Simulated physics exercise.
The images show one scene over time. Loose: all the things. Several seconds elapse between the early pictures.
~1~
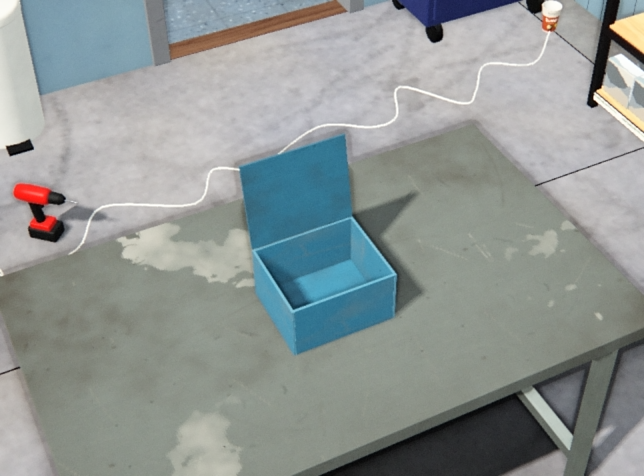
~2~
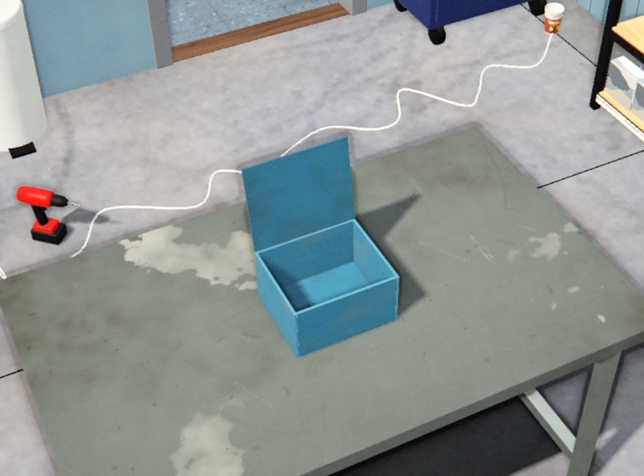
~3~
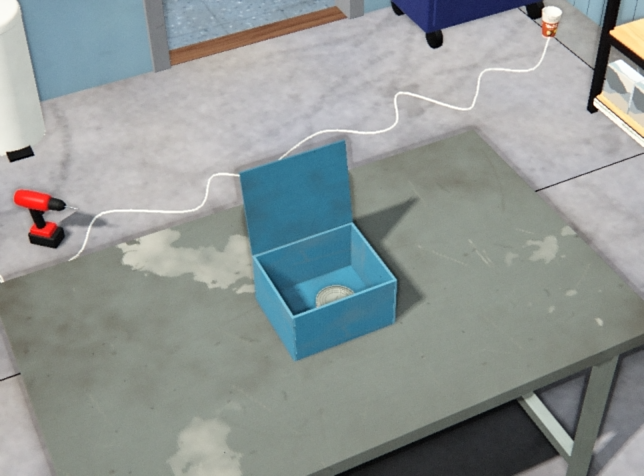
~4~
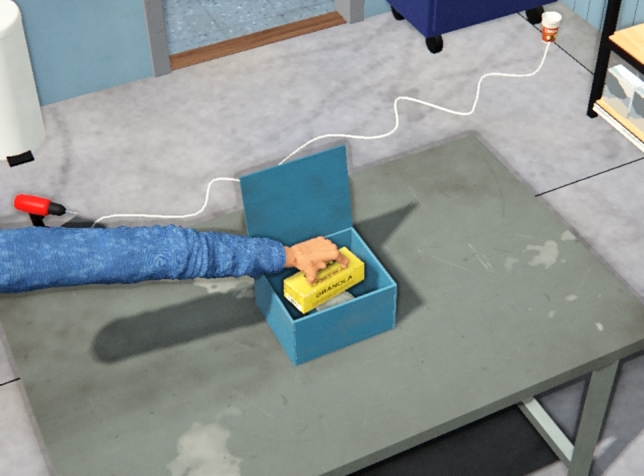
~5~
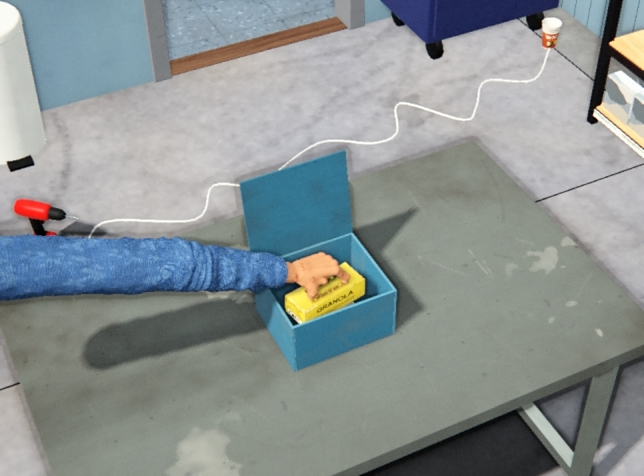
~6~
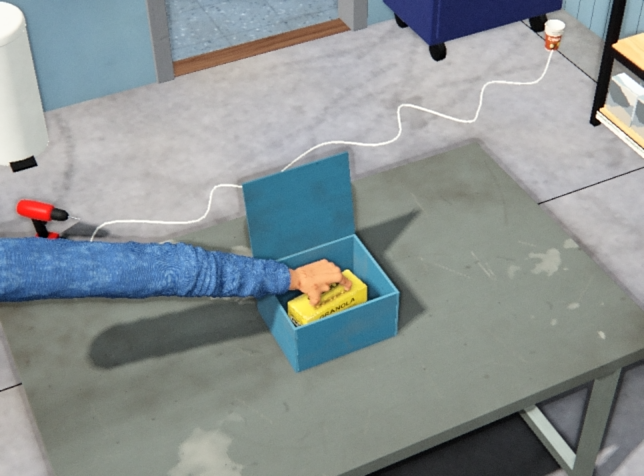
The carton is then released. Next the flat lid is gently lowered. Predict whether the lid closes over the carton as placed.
Lid down.
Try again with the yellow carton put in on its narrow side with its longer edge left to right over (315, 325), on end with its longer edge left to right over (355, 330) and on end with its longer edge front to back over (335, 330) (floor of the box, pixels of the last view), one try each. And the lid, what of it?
With the first placement it closes properly, with the second it doesn't close, and with the third it doesn't close.
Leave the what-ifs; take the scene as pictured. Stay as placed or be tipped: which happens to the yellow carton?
Well, it stays just as set.
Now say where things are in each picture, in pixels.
In the first picture, the last thing is not in view yet.
In the second picture, the last thing is not in view yet.
In the third picture, the last thing is not in view yet.
In the fourth picture, still above its spot; yellow carton (325, 280).
In the fifth picture, still above its spot; yellow carton (325, 295).
In the sixth picture, in place under the hand; yellow carton (328, 302).
Then, 1.40 s later than the last frame, lid 72° above the rim.
Then, 2.00 s later than the last frame, lid 32° above the rim.
When it is over, lid shut; both as before. End places, in pixels of the last picture, yellow carton near (328, 303).
